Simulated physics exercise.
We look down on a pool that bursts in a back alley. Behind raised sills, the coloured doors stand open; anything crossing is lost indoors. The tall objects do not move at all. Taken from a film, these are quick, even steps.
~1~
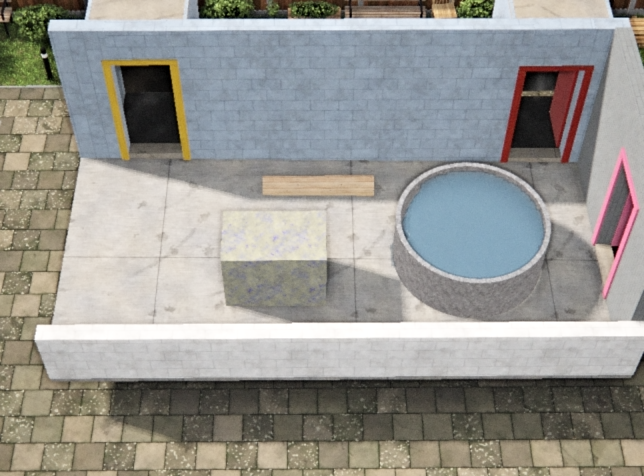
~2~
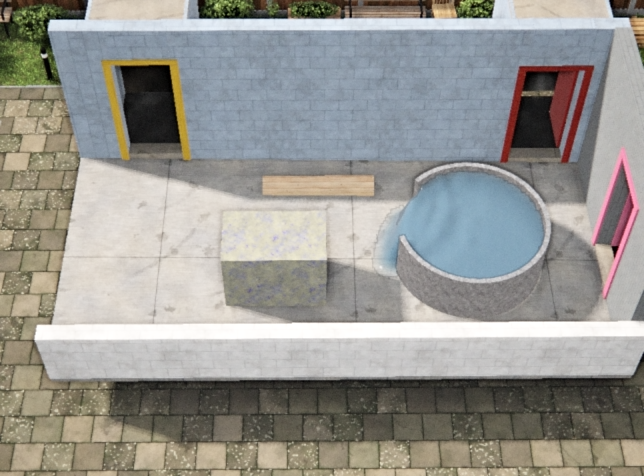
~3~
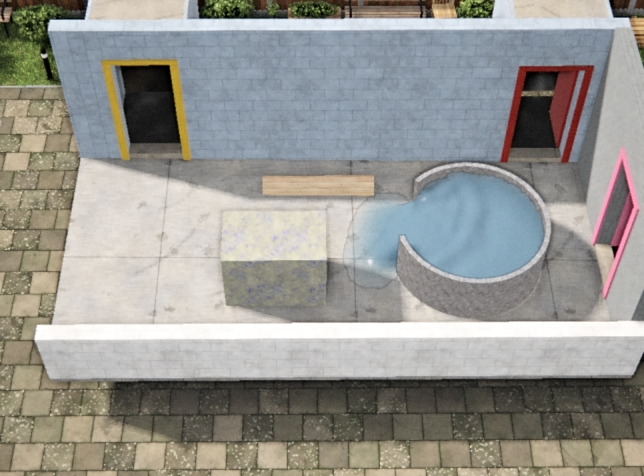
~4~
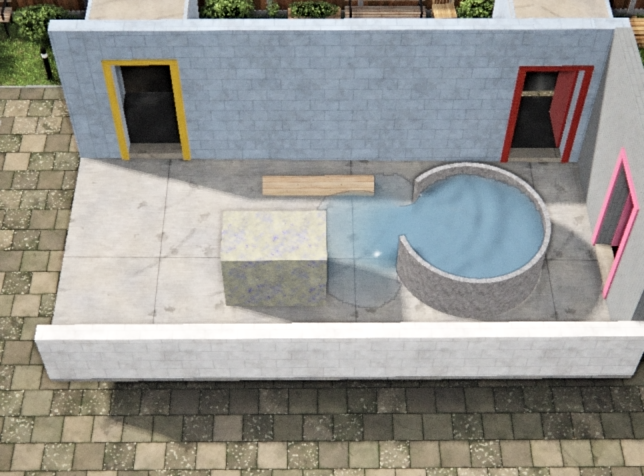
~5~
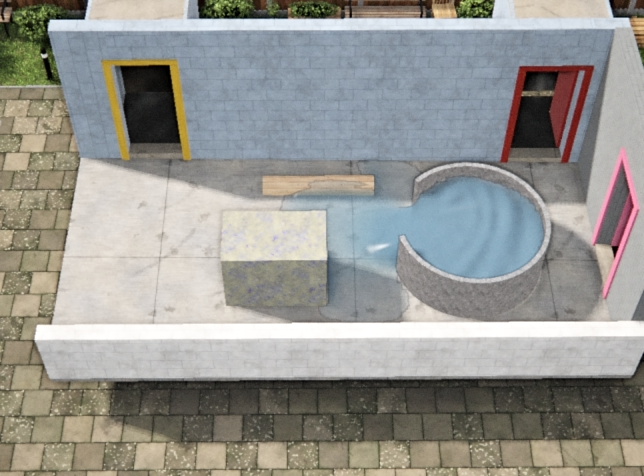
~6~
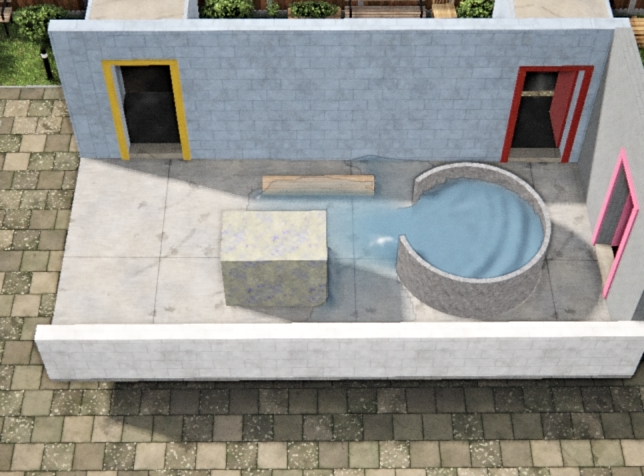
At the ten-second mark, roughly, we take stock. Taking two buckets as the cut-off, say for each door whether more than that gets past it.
My prediction: The pink door receives no more than two buckets; the red door receives no more than two buckets; the yellow door receives no more than two buckets.
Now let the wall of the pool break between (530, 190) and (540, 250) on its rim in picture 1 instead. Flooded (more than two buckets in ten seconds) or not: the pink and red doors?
Result - pink door overshoots, red door overshoots.
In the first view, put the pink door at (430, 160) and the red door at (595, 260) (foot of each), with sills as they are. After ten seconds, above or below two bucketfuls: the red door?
Red: Falls short.
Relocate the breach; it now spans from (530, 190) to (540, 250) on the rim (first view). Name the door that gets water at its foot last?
The door marked yellow.
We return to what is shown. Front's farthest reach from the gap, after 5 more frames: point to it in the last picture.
Front's tip: Near (92, 180).
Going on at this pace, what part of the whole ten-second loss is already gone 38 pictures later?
Around 80 % of the total, roughly.
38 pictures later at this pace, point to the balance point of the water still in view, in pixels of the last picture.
It is around (371, 250).
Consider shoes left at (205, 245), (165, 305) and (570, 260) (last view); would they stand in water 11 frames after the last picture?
Taking them as listed, they are waterlogged, spared and spared.
A moment on, water covers 40 % of the floor; the pink door not reached, the red door not reached, the yellow door not reached.
Next, water covers 65 % of the floor; the pink door not reached, the red door not reached, the yellow door wet at the sill, nothing in.
Then, water covers 85 % of the floor; the pink door not reached, the red door wet at the sill, nothing in, the yellow door wet at the sill, nothing in.
Later, water covers 95 % of the floor; the pink door wet at the sill, nothing in, the red door wet at the sill, nothing in, the yellow door wet at the sill, nothing in.
In the end, water covers 95 % of the floor; the pink door wet at the sill, nothing in, the red door under two buckets in, the yellow door wet at the sill, nothing in.
